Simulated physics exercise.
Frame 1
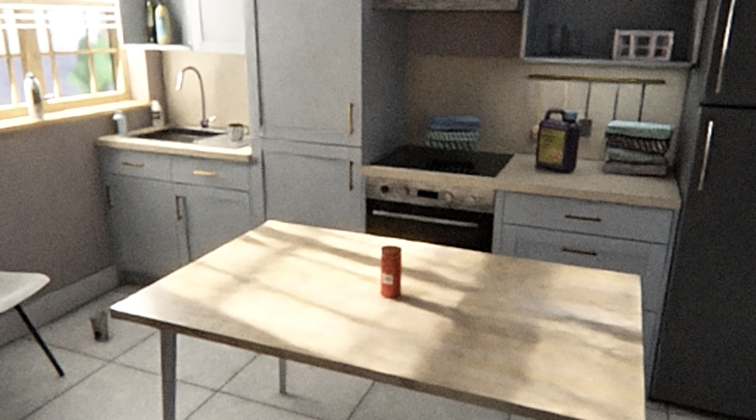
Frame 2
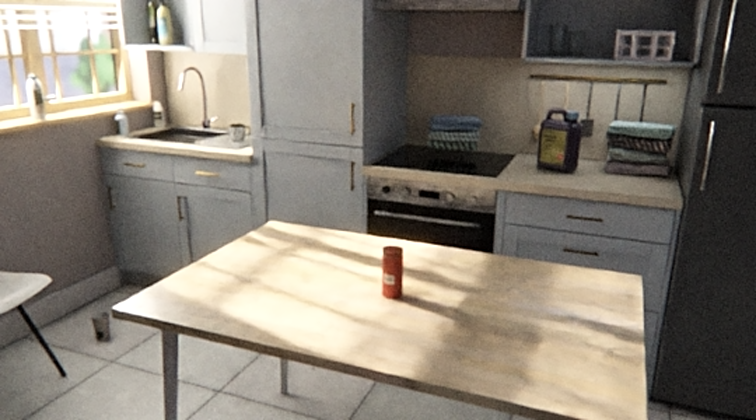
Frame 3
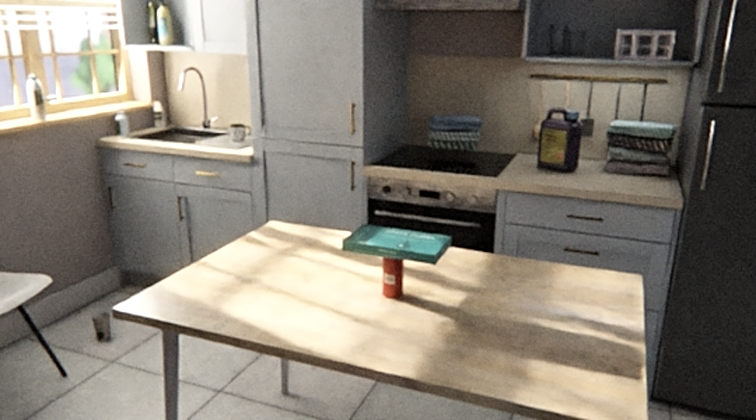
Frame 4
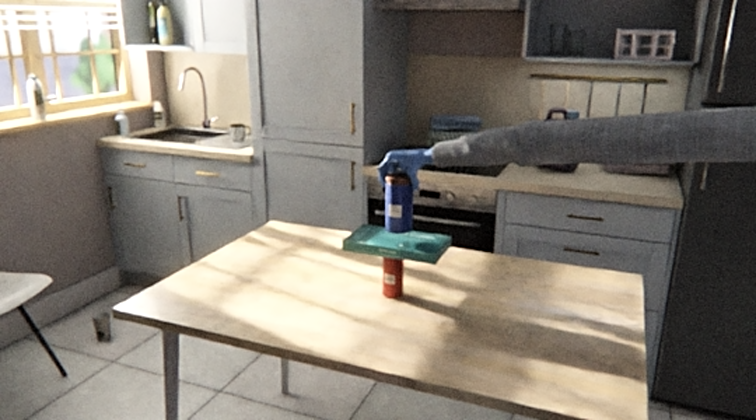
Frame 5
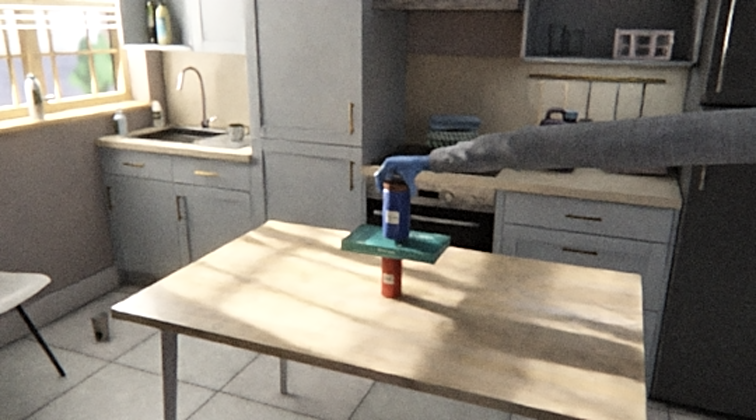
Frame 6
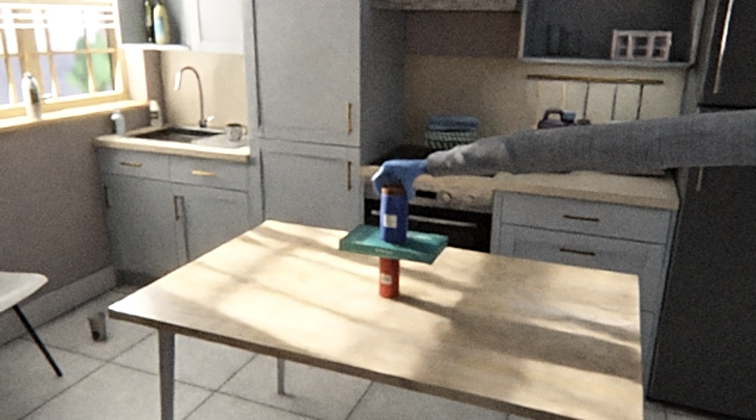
To begin with, a small red jar stands alone on a wooden table in a sunlit kitchen. A teal tray then appears on top of it, and a blue-gloved hand reaches in from the right, lowering a blue jar slightly onto the tray and keeping hold of it.
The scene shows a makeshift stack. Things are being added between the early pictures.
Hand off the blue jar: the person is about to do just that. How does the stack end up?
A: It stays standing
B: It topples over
It stays standing (A).
Then, 0.20 s past the last view, nothing moves.
Then, 0.30 s past the last view, blue jar resting near (394, 213).
Finally, all 3 still in place. Final places as the last picture's camera would see them, blue jar near (394, 213). The stack stays up.
